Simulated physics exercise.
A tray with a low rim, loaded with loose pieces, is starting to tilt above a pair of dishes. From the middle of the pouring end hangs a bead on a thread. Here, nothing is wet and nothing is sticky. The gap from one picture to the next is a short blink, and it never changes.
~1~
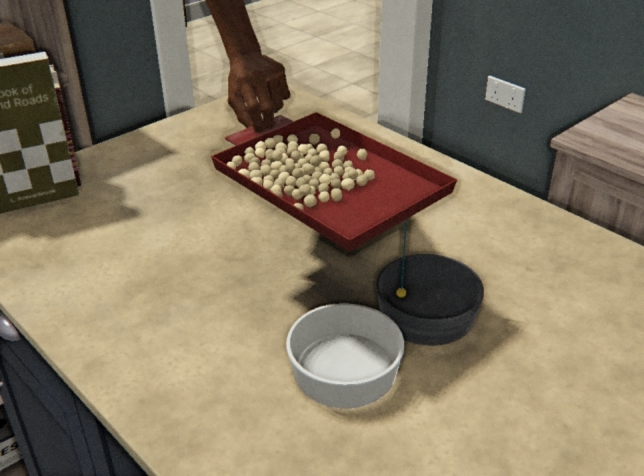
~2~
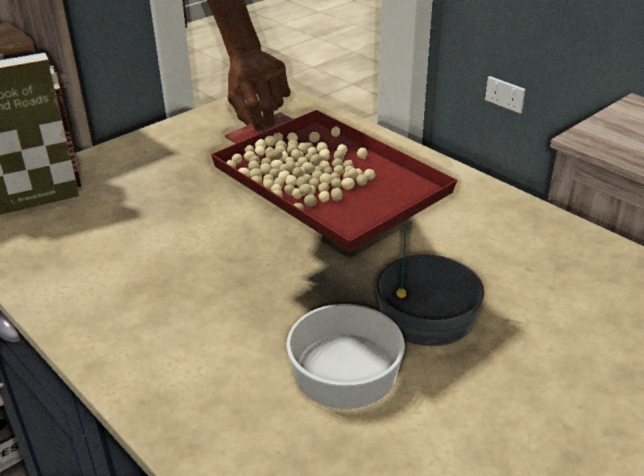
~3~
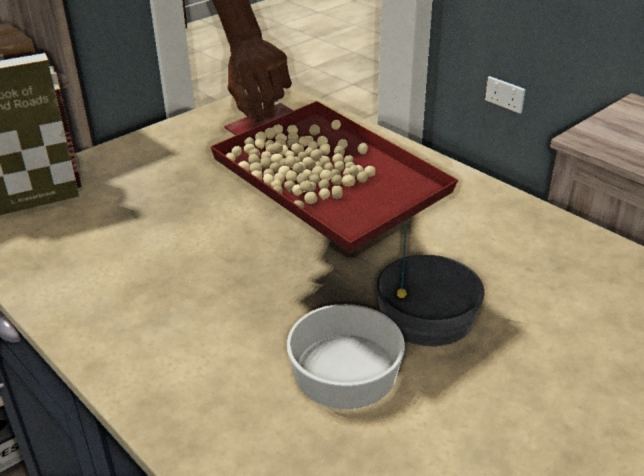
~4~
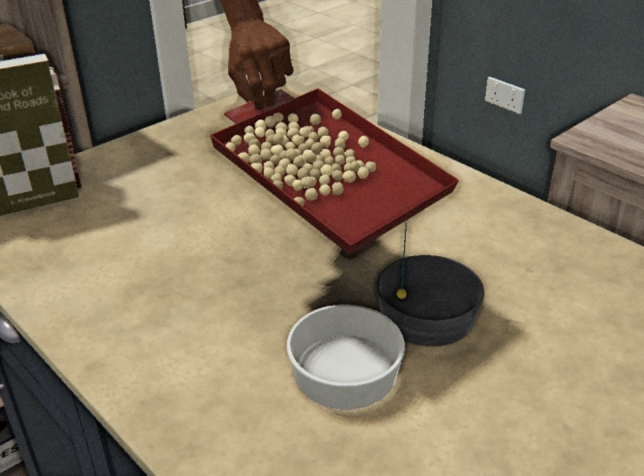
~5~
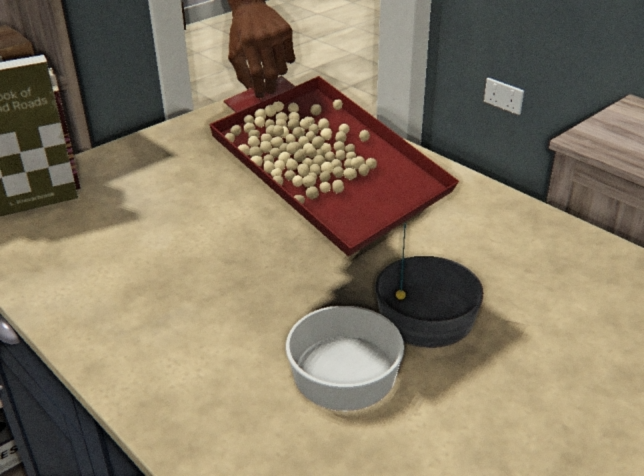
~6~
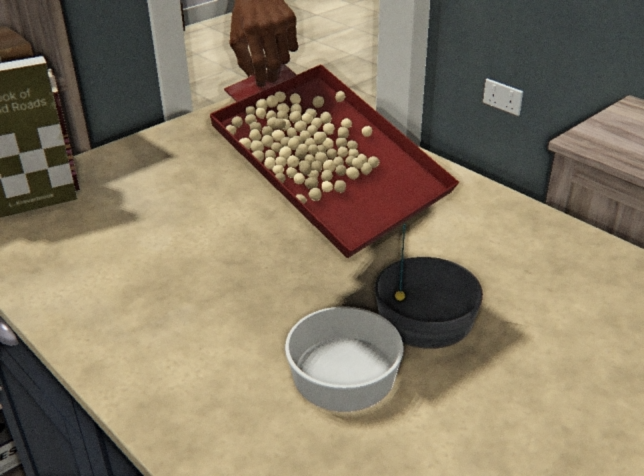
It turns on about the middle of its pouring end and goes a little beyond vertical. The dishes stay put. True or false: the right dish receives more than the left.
False, the left dish receives more.
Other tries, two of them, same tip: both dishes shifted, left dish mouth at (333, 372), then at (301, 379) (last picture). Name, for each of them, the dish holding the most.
First try: The rightmost dish. Second try: The rightmost dish.
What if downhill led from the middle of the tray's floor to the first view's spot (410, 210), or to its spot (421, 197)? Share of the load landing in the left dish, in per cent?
The first comes to 0 %, while the second comes to 0 %.
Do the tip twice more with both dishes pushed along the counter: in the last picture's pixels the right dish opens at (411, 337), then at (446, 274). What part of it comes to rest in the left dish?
About 0% on the first try and 50% on the second.
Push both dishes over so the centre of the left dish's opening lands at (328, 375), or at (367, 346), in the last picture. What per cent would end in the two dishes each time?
You'd get 70 per cent first and 80 per cent second.
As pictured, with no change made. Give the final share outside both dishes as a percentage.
My guess is about 50 percent.
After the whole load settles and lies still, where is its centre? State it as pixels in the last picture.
The centre comes to rest close to (389, 365).
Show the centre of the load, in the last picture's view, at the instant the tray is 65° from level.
Around (380, 208).
Shortly afterwards, tray tipped steeply; all but a few on the tray; only a few in the left dish; only a few in the right dish; only a few outside both; a little in the air.
Next, tray tipped past a quarter turn; near half on the tray; a little in the left dish; a little in the right dish; a little outside both; near a quarter in the air.
Some moments later, tray tipped past a quarter turn; near a third in the left dish; a little in the right dish; near half outside both.
In the end, tray tipped past a quarter turn; near a third in the left dish; a little in the right dish; near half outside both.
